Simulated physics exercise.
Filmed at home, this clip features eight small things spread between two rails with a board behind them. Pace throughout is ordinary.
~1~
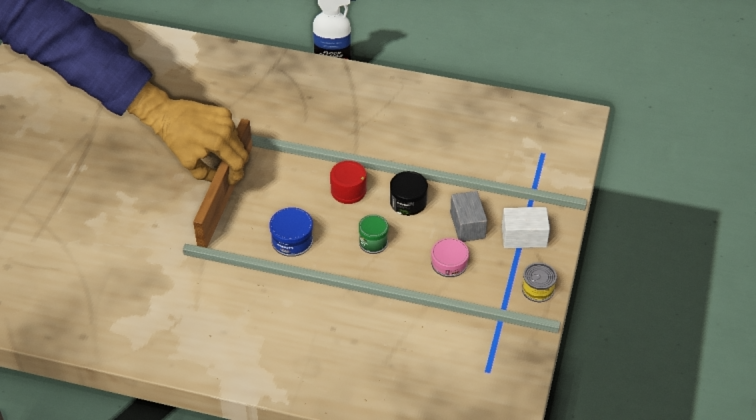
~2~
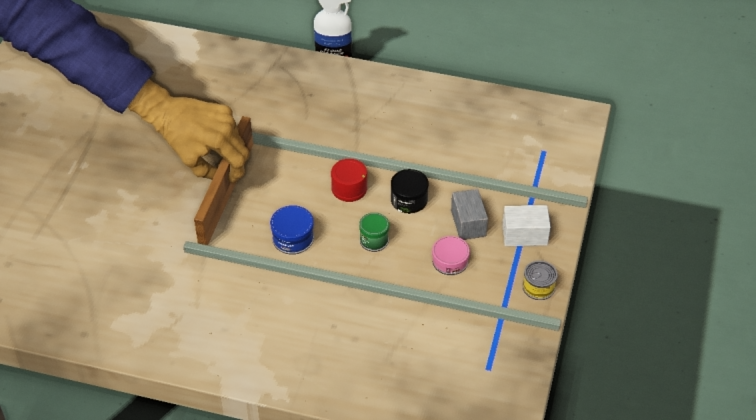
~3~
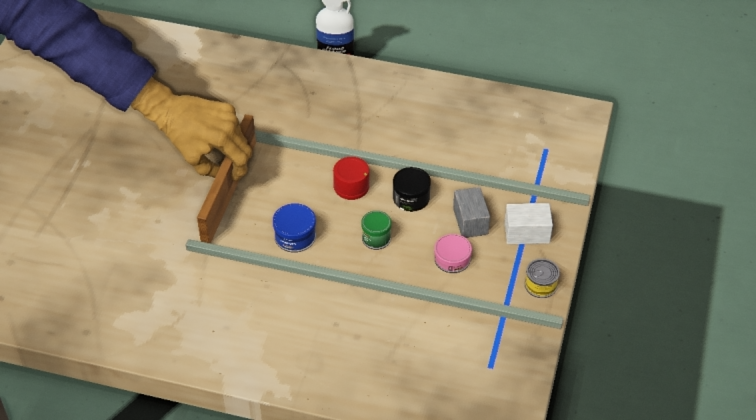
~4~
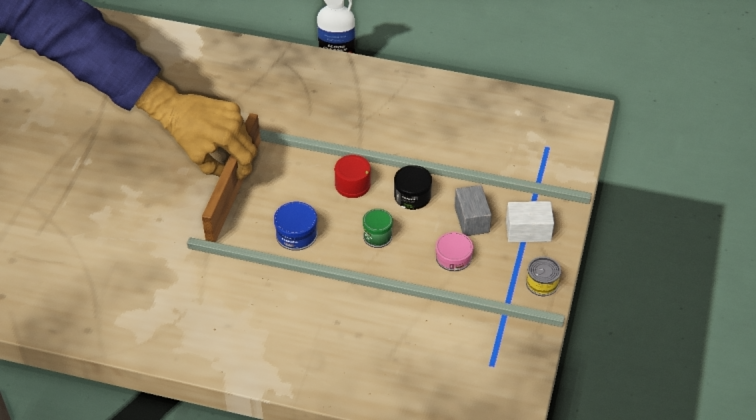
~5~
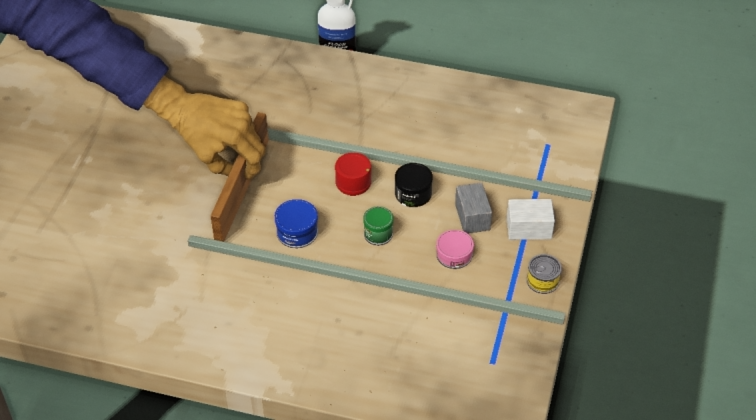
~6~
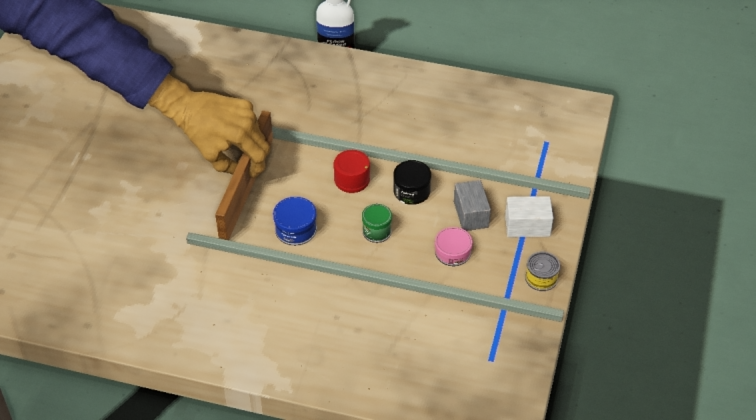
On a wooden tabletop, a gloved hand holds a brown board upright between two rails and shifts it slightly to the right, while the colored pots, grey block and white block near a blue line stay still.
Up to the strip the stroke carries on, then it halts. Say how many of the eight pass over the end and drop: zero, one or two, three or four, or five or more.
The pieces that drop number fewer than three, yet some.
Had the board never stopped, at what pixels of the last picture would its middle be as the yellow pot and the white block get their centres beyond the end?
When the yellow pot crosses, the middle is near (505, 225); when the white block crosses, near (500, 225).
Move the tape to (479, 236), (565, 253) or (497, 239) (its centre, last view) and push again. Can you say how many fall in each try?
In order, 0, 7 and 0.
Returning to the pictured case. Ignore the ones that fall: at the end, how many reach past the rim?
The answer comes to 3.
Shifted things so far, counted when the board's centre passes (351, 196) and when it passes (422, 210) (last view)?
Moved so far: 4, then 7.
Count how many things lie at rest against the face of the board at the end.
Tally at the end: 3.
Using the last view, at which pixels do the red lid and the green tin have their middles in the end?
Positions - first (546, 213), then (534, 247).
Soon after, none off yet; yellow pot at rest near (543, 271); white block at rest near (529, 217); grey block at rest near (472, 205).
Then, none off yet; yellow pot at rest near (543, 271); white block moved a little near (546, 226); grey block moved about its own width near (505, 212).
At rest, the number that fall off is one or two; fallen, white block and yellow pot.
